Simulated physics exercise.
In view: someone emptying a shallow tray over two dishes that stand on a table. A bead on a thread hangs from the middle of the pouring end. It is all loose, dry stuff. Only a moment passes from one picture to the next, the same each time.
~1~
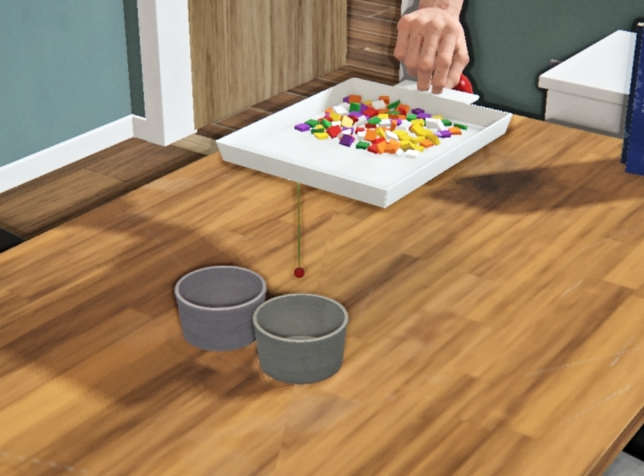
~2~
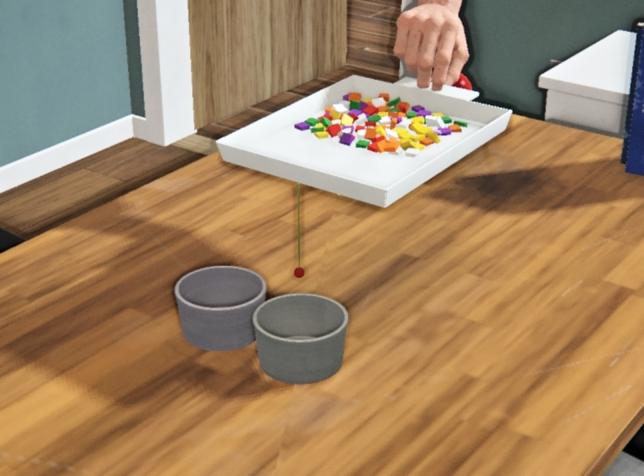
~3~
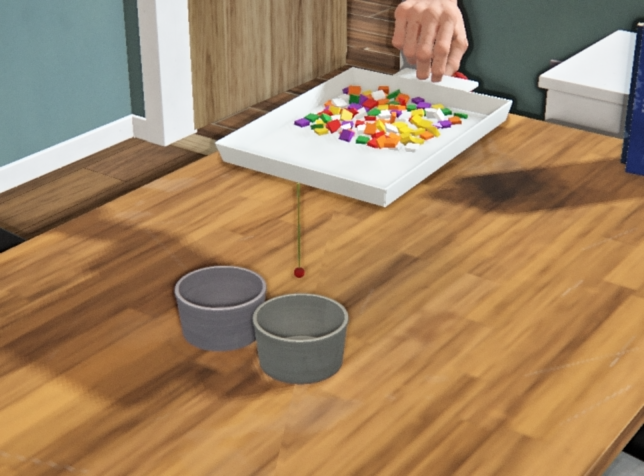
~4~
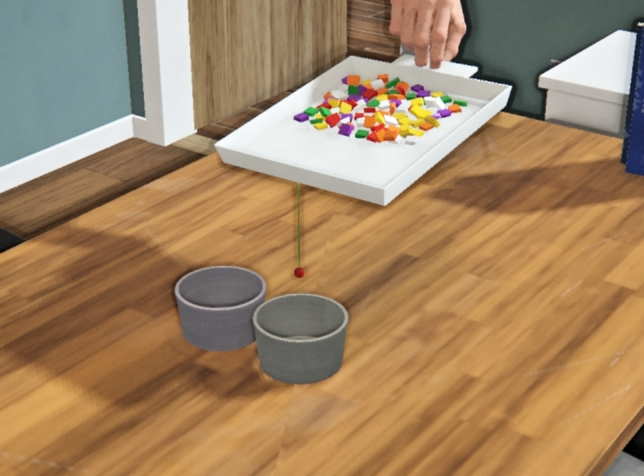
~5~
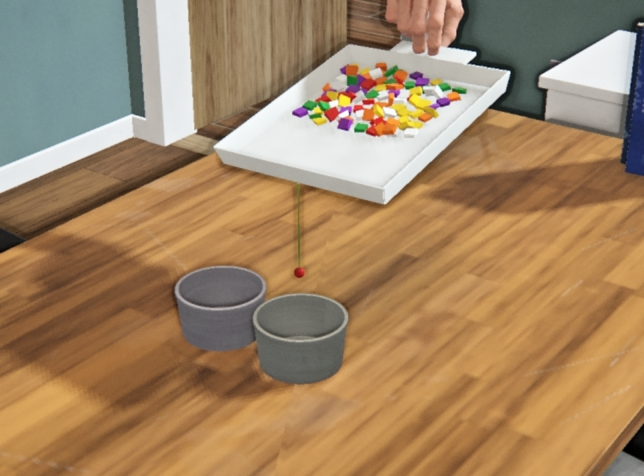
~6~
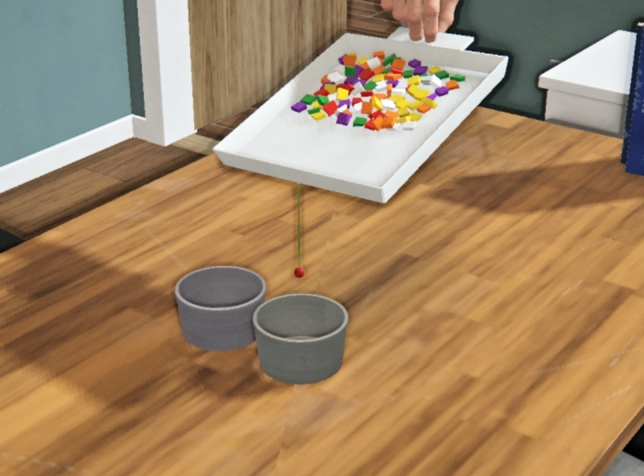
A hand slowly tilts a white tray of colourful pieces above two grey dishes.
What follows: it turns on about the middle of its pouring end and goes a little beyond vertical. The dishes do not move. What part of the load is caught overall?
Together they catch over half.
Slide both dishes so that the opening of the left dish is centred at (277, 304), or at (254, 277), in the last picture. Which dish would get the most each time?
In turn: The left one; the left-hand dish.
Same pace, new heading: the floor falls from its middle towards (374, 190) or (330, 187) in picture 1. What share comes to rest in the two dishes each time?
First some 10, then 50 per cent.
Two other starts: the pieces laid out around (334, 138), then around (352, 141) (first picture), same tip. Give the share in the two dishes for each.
The first gives 80 %, the second 80 %.
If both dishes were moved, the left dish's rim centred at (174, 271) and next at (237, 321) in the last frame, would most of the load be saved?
The first try: More than half. The second: Less than half.
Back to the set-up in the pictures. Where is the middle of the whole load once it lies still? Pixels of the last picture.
Close to (229, 321).
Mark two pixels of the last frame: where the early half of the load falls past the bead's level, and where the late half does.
Early half (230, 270), late half (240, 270).
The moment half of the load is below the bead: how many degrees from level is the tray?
Around 110° of tilt.
Just after the last frame, tray tipped steeply; the larger part on the tray; just a few in the right dish; just a few in the left dish; just a few outside both; about a tenth in the air.
A moment on, tray tipped past a quarter turn; the larger part on the tray; about a tenth in the right dish; about a tenth in the left dish; just a few outside both; just a few in the air.
Further on, tray tipped past a quarter turn; roughly a quarter in the right dish; roughly two thirds in the left dish; roughly a quarter outside both.
When it is over, tray tipped past a quarter turn; roughly a quarter in the right dish; roughly two thirds in the left dish; roughly a quarter outside both.
